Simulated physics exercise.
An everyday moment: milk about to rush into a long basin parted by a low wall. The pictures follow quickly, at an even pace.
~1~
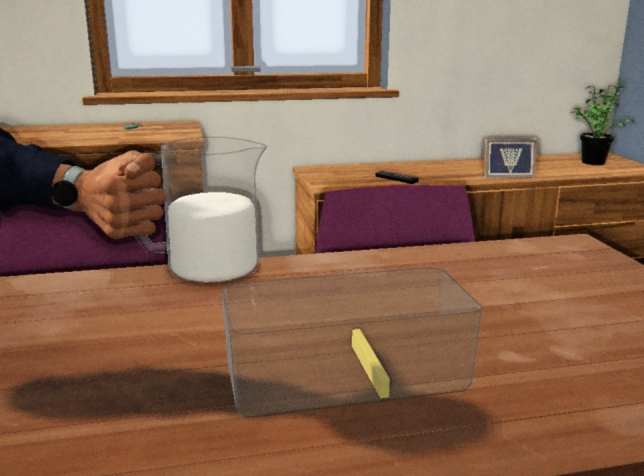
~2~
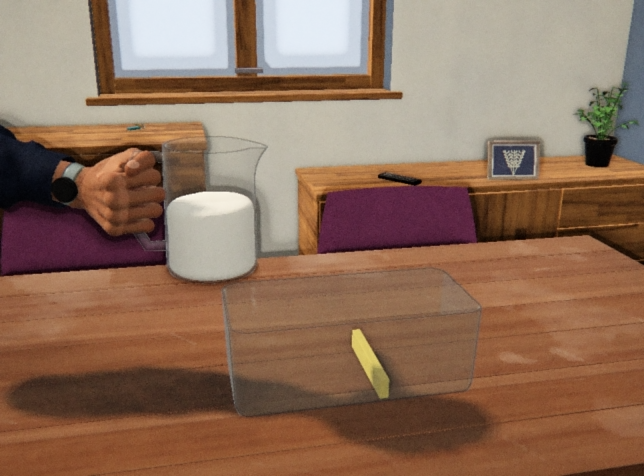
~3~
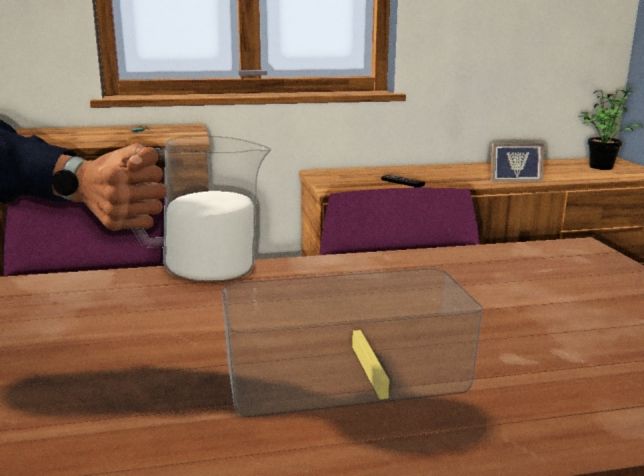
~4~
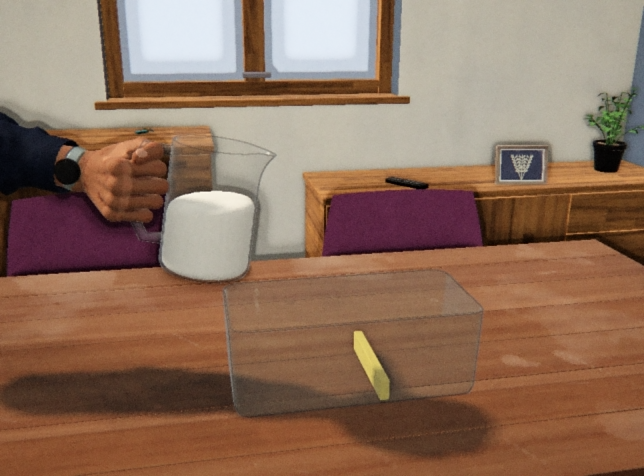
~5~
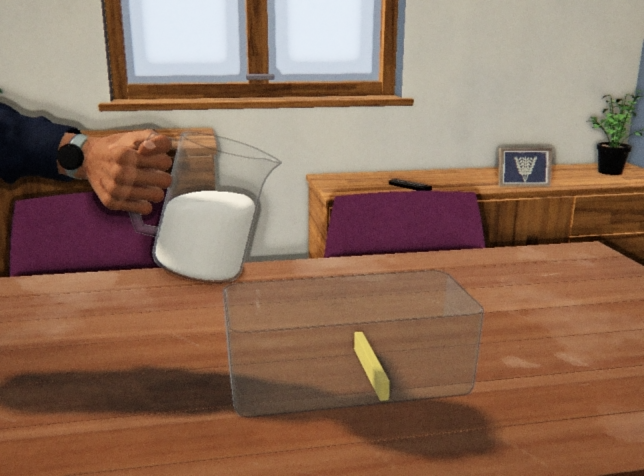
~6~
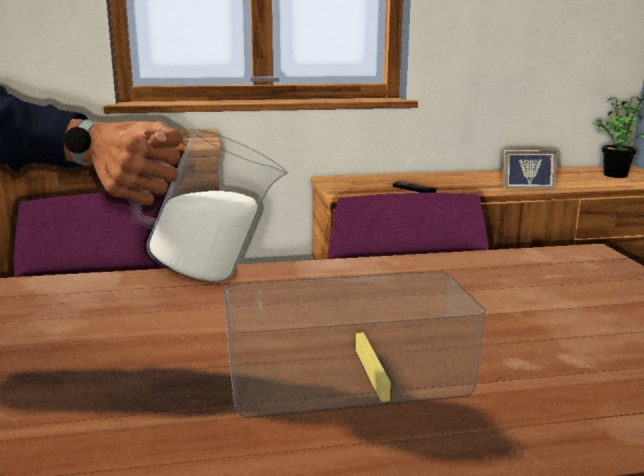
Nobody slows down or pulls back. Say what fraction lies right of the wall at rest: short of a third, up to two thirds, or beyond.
In the end less than a third is right of the wall.
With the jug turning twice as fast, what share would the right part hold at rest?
Roughly 10 in a hundred.
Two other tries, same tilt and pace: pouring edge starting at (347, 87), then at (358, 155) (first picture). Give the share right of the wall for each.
First some 70, then 75 per cent.
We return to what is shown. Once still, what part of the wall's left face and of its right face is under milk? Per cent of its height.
The left part 80 per cent, the right part 20.
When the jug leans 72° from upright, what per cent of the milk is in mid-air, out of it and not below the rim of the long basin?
Close to 5 per cent.
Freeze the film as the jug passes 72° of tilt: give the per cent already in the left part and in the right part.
Left: 0 %. Right: 0 %.
A moment on, the jug is tipped part way and 97 per cent is still to pour, 0 is left of the wall and 0 right of it.
Next, the jug is tipped on its side and 50 per cent is still to pour, 31 is left of the wall and 1 right of it.
Then the jug is tipped right over and 12 per cent is still to pour, 72 is left of the wall and 7 right of it.
Later the jug is tipped right over and 1 per cent is still to pour, 83 is left of the wall and 12 right of it.
In the end 85 per cent lies left of the wall, 12 right of it and 3 outside.
